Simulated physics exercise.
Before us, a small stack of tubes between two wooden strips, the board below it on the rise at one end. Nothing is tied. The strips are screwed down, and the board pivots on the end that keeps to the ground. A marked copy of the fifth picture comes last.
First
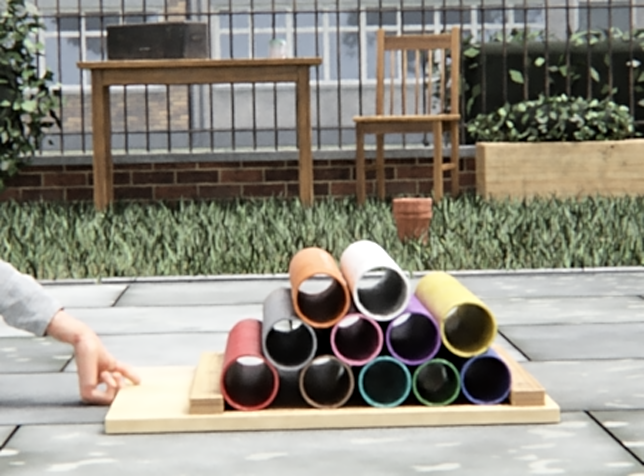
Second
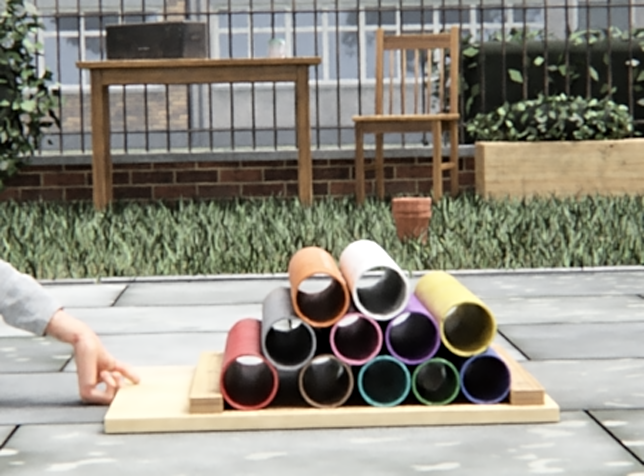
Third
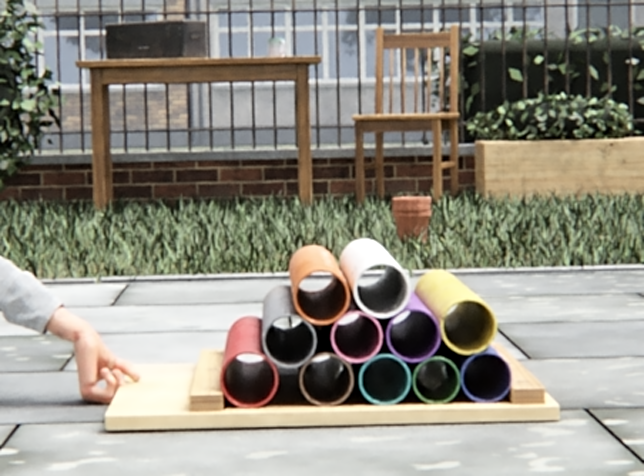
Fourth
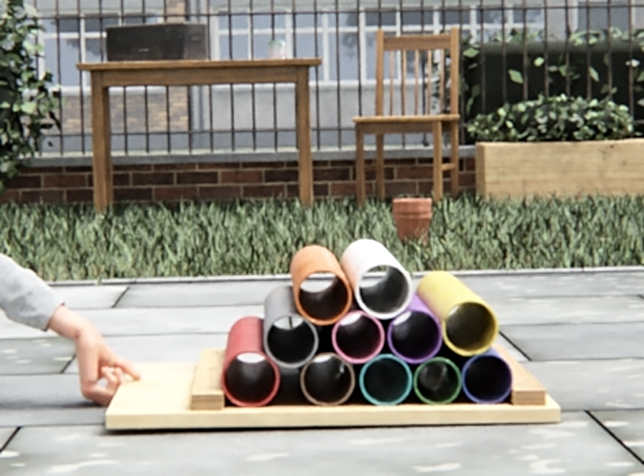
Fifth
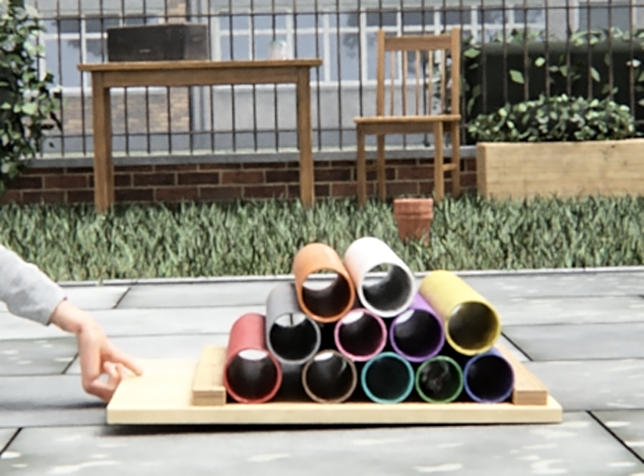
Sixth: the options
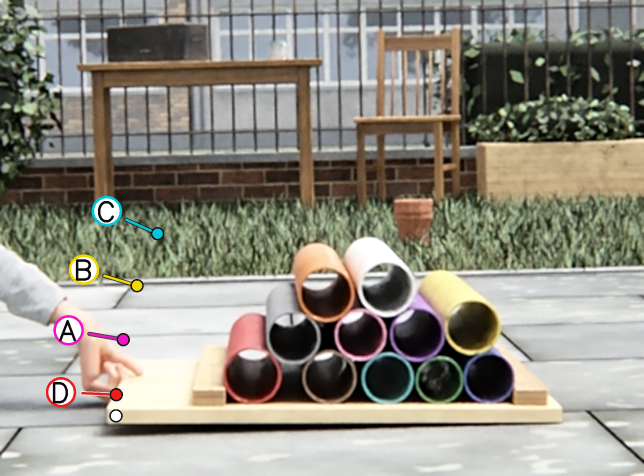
In this clip, colourful tubes sit stacked in rows between two wooden strips on a board on a paved patio, and a hand at the left slowly lifts that end of the board slightly, tilting the stack a little.
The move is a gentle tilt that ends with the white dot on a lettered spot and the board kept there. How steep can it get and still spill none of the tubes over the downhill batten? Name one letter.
Lift it to A and no more.
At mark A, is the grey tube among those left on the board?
The grey tube: Yes.
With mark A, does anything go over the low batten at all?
No.
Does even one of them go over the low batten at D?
At D: No.
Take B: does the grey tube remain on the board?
Yes.
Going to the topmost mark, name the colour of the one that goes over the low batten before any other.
The yellow one.
On the marked copy, A at (124, 340); B at (137, 286); C at (157, 233); D at (116, 395); the white dot at (116, 416).
Taking A. A third of the way, board at 11°.
Two thirds of the way, board at 11°.
When it is over, board at 11°, none over the low batten.
As for the rest, B two over the low batten (purple, yellow); C six over the low batten; D none over the low batten.
